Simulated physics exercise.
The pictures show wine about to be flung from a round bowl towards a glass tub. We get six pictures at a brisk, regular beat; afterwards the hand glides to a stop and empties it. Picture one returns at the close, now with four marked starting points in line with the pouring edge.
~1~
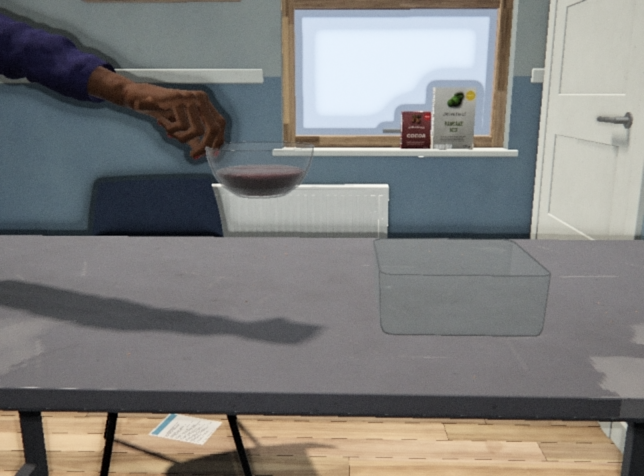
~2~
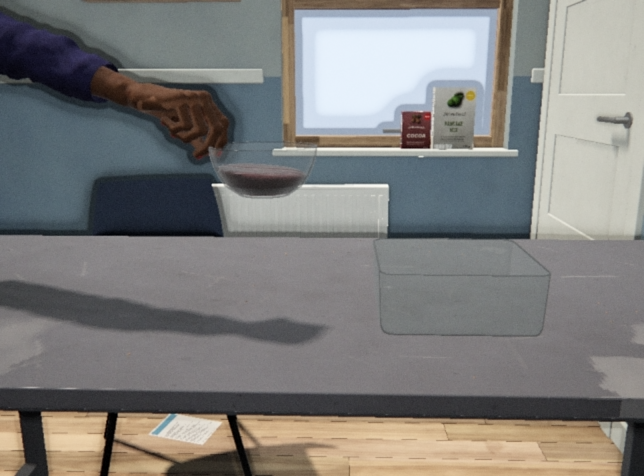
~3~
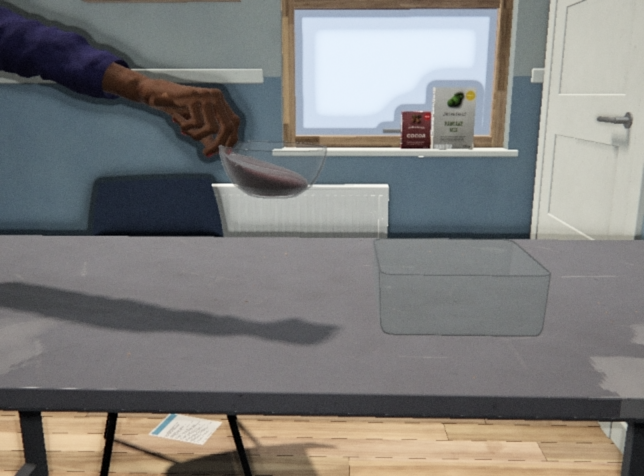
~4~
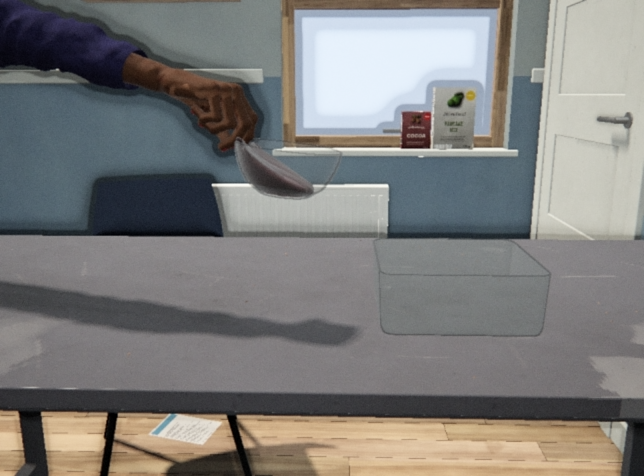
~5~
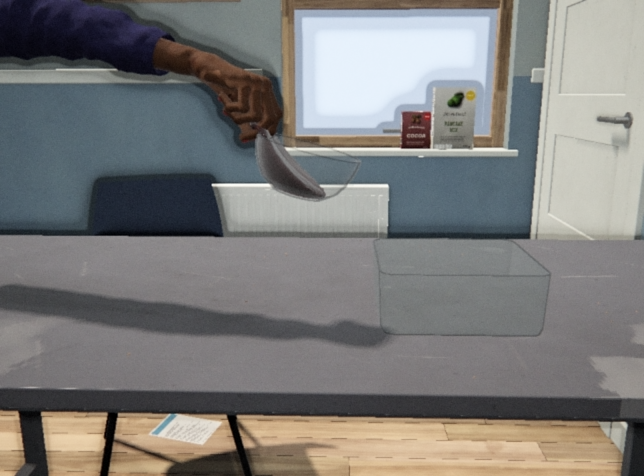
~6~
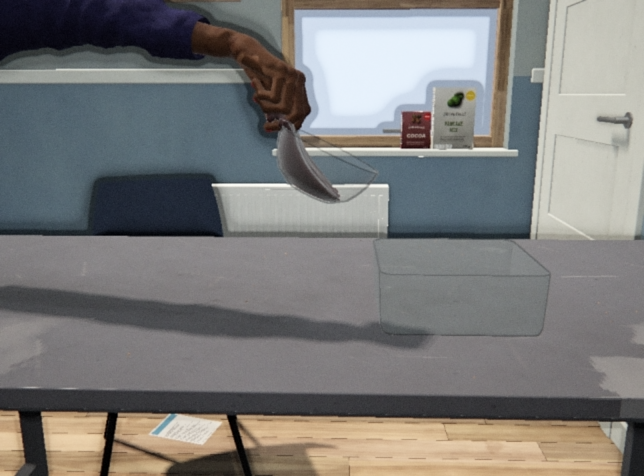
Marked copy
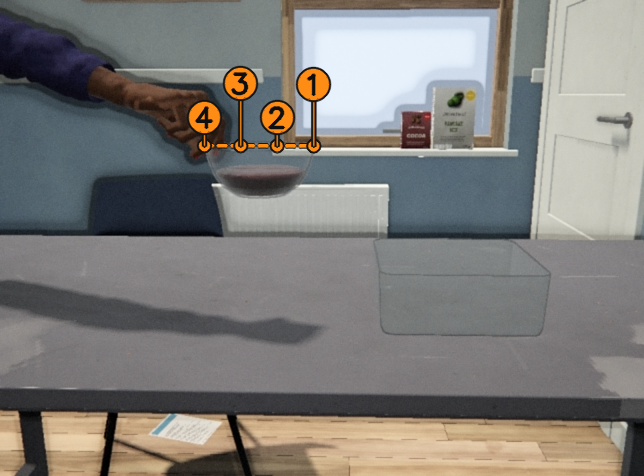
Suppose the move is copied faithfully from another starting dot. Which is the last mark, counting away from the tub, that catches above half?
Take 2.
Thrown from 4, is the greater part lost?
Yes, it does.
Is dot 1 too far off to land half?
No.
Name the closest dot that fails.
3.
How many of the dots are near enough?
Two of them.
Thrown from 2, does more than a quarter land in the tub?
Yes, clearly.
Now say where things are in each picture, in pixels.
In the first frame, upright, lip at (312, 146); tub from (380, 332) to (542, 335); nothing has left yet.
In the second frame, upright, lip at (315, 146); nothing has left yet.
In the third frame, upright, lip at (325, 147); nothing has left yet.
In the fourth frame, tipped about 7°, lip at (341, 152); wine is over the rim, down to (242, 140).
In the fifth frame, tipped about 15°, lip at (359, 160); wine is over the rim, down to (270, 135).
In the sixth frame, tipped about 26°, lip at (377, 171); wine is over the rim, down to (294, 130).
In orange, 1 at (313, 146); 2 at (277, 145); 3 at (240, 145); 4 at (204, 145).
Choosing 1, about 80 % lands in the tub, 12 % falls short and 8 % goes beside or beyond.
Choosing 2, about 63 % lands in the tub, 24 % falls short and 12 % goes beside or beyond.
Choosing 3, about 32 % lands in the tub, 62 % falls short and 6 % goes beside or beyond.
Choosing 4, about 9 % lands in the tub, 89 % falls short.
